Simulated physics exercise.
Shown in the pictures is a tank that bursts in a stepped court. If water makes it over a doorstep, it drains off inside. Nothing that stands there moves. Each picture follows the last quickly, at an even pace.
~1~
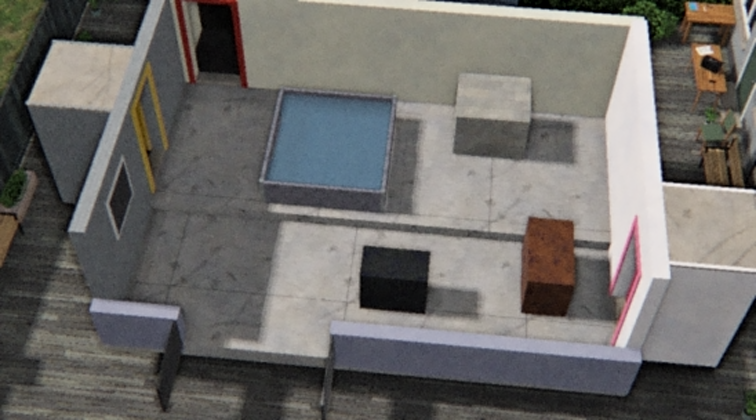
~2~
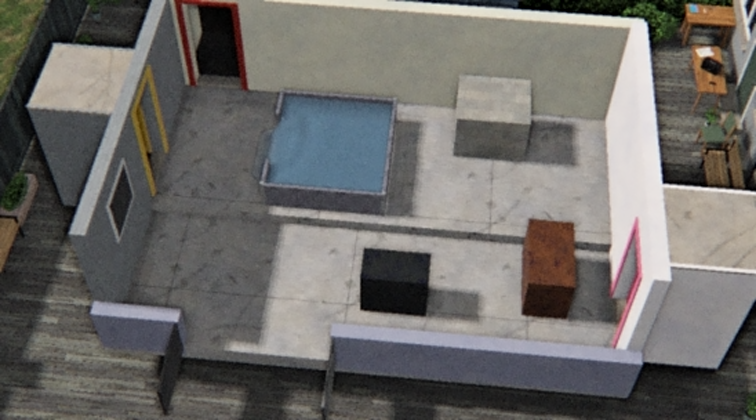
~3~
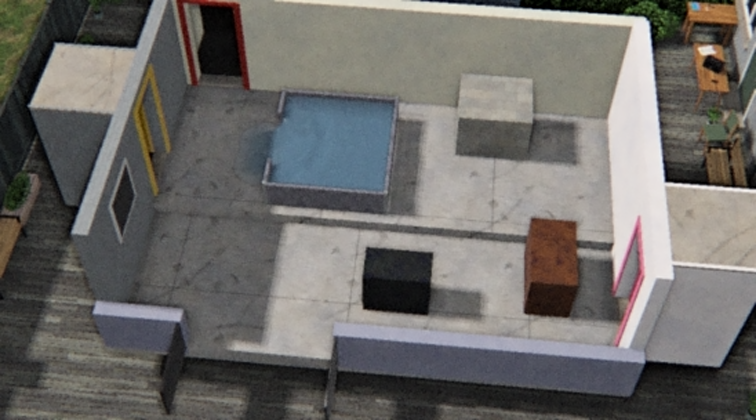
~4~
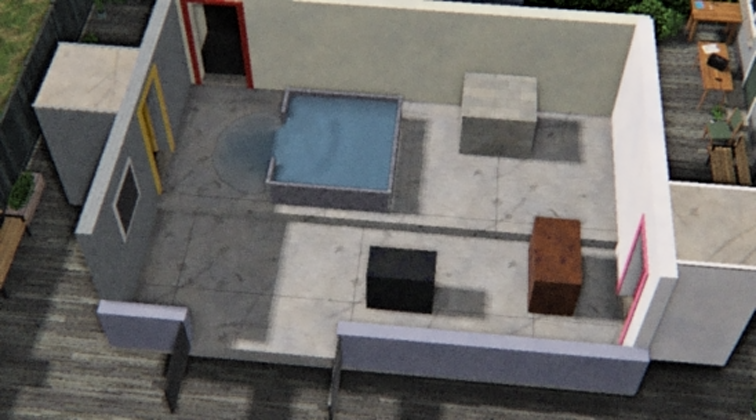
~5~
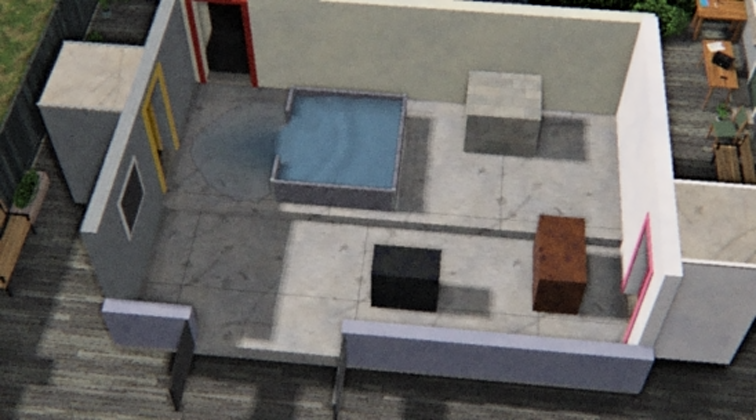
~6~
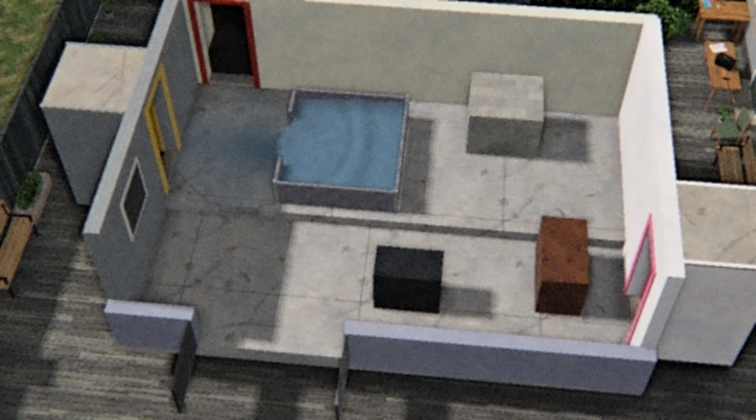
In a walled, open-topped court with a red doorway, a yellow doorway and several blocks on its pale floor, a square pool of blue water sits still at first. Its left side opens, and water pours out leftward, spreading across the grey floor in a widening, rounded sheet while ripples cross the pool.
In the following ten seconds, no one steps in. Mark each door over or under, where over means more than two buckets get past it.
Pink door - under; yellow door - over; red door - over.
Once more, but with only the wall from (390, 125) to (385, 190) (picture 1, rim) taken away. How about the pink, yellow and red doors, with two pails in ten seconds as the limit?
The pink door exceeds it, the yellow door falls short, and the red door falls short.
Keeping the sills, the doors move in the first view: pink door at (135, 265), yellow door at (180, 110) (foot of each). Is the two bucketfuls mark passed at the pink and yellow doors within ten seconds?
I'd say the pink door beats the mark and the yellow door beats the mark.
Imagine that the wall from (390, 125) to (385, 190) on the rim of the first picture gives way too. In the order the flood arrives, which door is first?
It's the pink-painted one that is reached before the others.
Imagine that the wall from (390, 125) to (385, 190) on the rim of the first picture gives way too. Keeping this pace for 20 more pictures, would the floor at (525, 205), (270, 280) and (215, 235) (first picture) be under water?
Submerged, bone-dry, bone-dry.
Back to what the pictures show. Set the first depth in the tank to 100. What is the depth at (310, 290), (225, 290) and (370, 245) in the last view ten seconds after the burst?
About 4, 12, 6 %.
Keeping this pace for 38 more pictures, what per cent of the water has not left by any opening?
I'd say roughly 76 percent.
A moment on, water covers 15 % of the floor; the pink door not reached, the yellow door over two buckets in, the red door wet at the sill, nothing in.
Next, water covers 20 % of the floor; the pink door not reached, the yellow door far over two buckets in, the red door under two buckets in.
Then, water covers 25 % of the floor; the pink door not reached, the yellow door far over two buckets in, the red door over two buckets in.
Later, water covers 40 % of the floor; the pink door not reached, the yellow door far over two buckets in, the red door far over two buckets in.
In the end, water covers 65 % of the floor; the pink door not reached, the yellow door far over two buckets in, the red door far over two buckets in.
